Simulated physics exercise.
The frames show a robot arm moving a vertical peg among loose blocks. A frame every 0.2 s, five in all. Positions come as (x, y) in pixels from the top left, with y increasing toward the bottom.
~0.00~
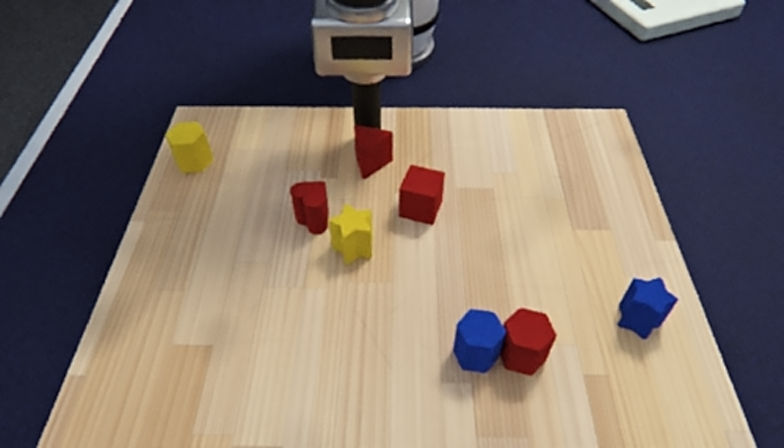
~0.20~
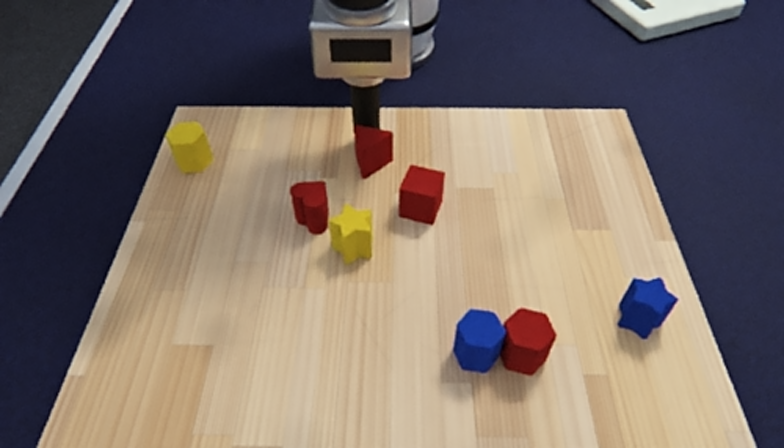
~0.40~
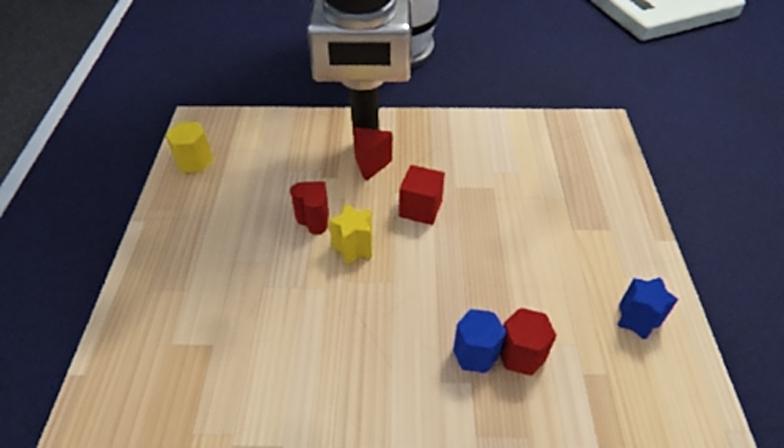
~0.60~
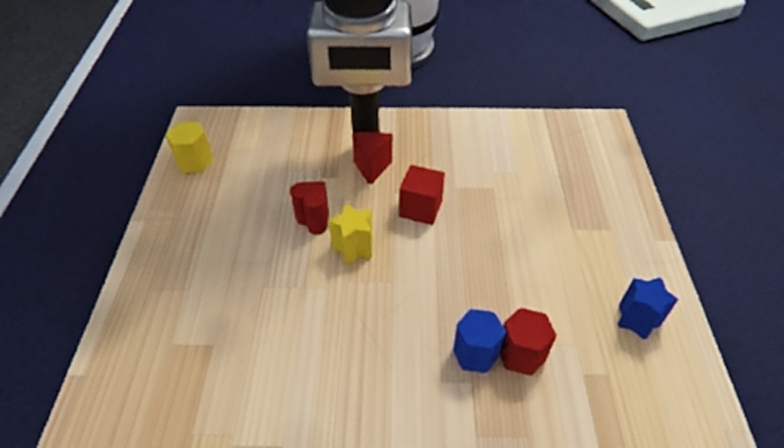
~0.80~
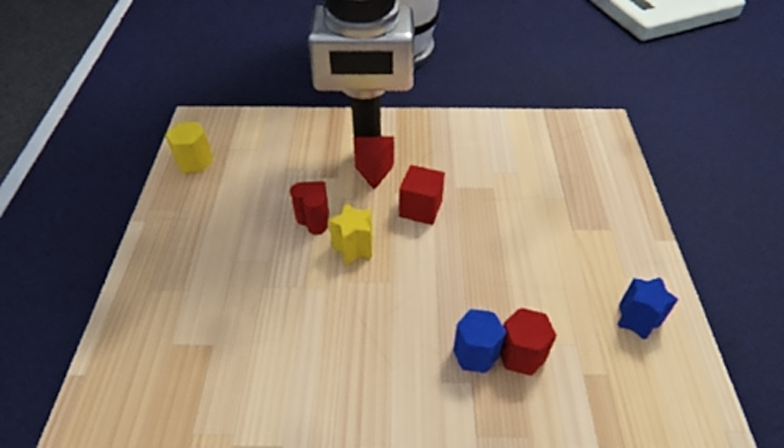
On a wooden board scattered with red, yellow and blue blocks, a robot arm's dark peg shifted slightly beside a red three-sided block, then nudged it a little way toward the viewer while the others stayed still.
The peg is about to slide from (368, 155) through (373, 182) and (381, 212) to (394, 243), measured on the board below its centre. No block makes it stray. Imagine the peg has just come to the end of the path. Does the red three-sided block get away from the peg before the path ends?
I'd say no.
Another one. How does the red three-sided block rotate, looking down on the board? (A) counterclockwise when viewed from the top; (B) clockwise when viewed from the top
Correct choice: A.
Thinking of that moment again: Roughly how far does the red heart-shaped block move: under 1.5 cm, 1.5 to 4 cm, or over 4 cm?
It shifts by less than 1.5 cm.
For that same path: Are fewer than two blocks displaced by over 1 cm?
It seems so.
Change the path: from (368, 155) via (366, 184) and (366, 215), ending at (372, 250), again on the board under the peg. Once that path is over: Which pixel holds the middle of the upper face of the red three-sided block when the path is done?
In the picture, that point is around (401, 210).
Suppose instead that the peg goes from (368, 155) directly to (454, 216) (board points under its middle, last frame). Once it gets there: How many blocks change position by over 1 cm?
I predict two.
On the path given first. One third of the way, peg (372, 170); red three-sided block (386, 171), turned 30° anticlockwise.
Two thirds of the way, peg (381, 200); red three-sided block (395, 203), turned 30° anticlockwise; red square (427, 182), turned 20° anticlockwise.
At the end, peg (394, 231); red heart-shaped block in place; yellow star in place; red three-sided block (413, 235), turned 45° anticlockwise; red square (428, 182), turned 25° anticlockwise.
